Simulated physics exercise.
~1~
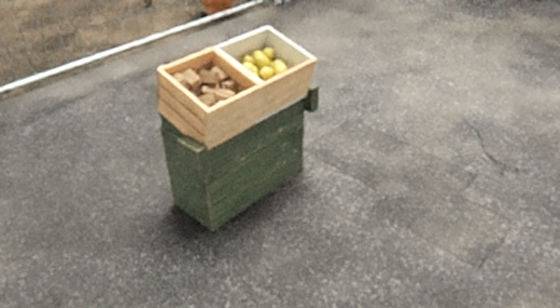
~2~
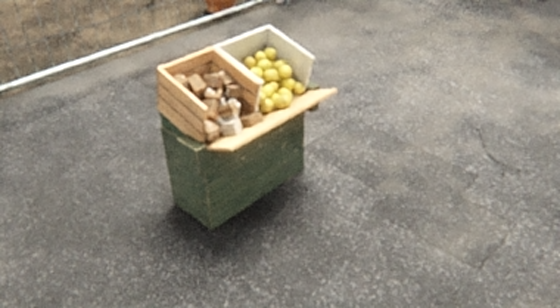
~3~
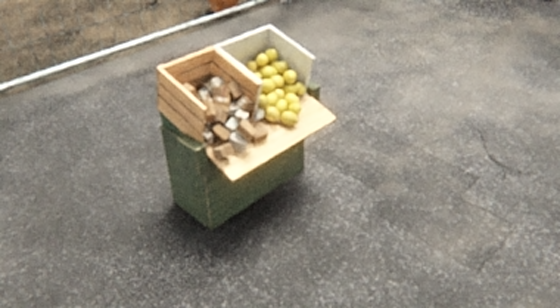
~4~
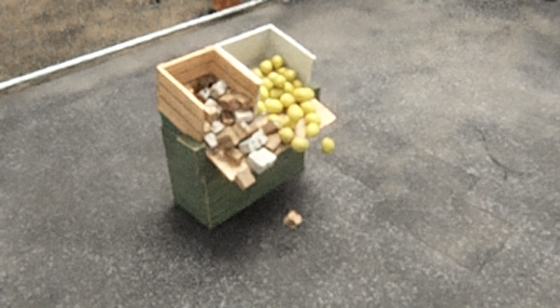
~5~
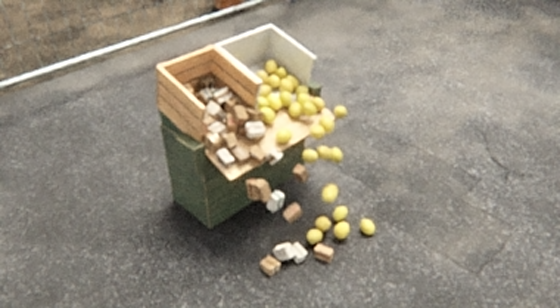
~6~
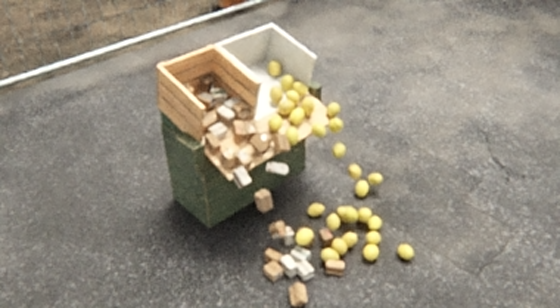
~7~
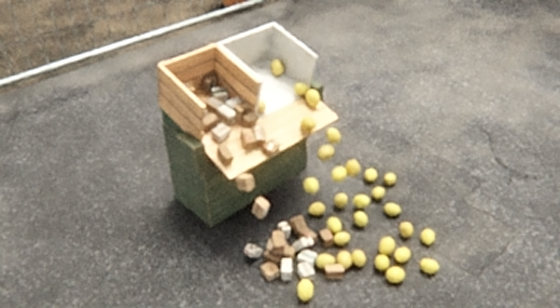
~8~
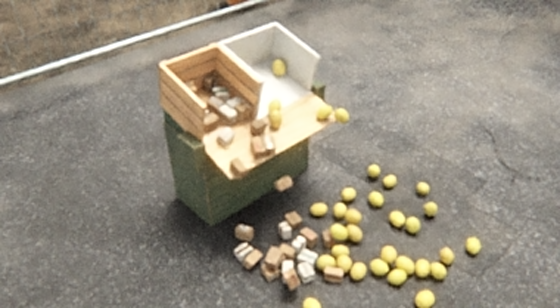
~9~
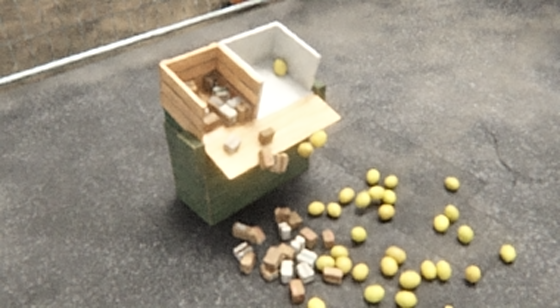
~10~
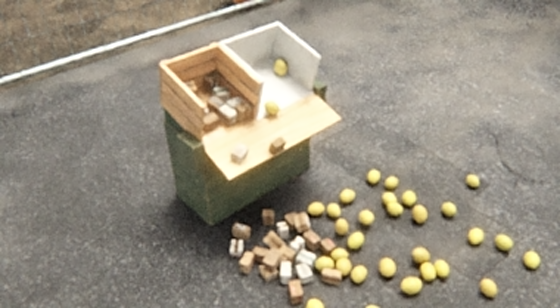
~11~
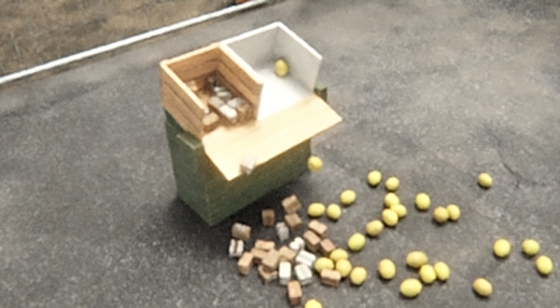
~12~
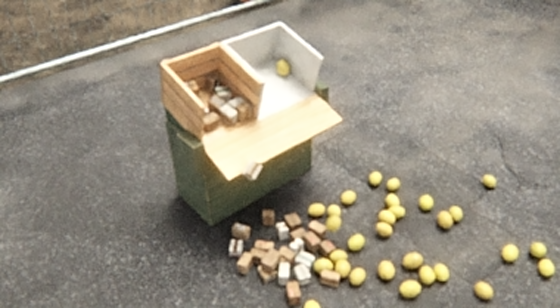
Lemons and small brown and white blocks spill over the lowered flap and scatter on the ground.
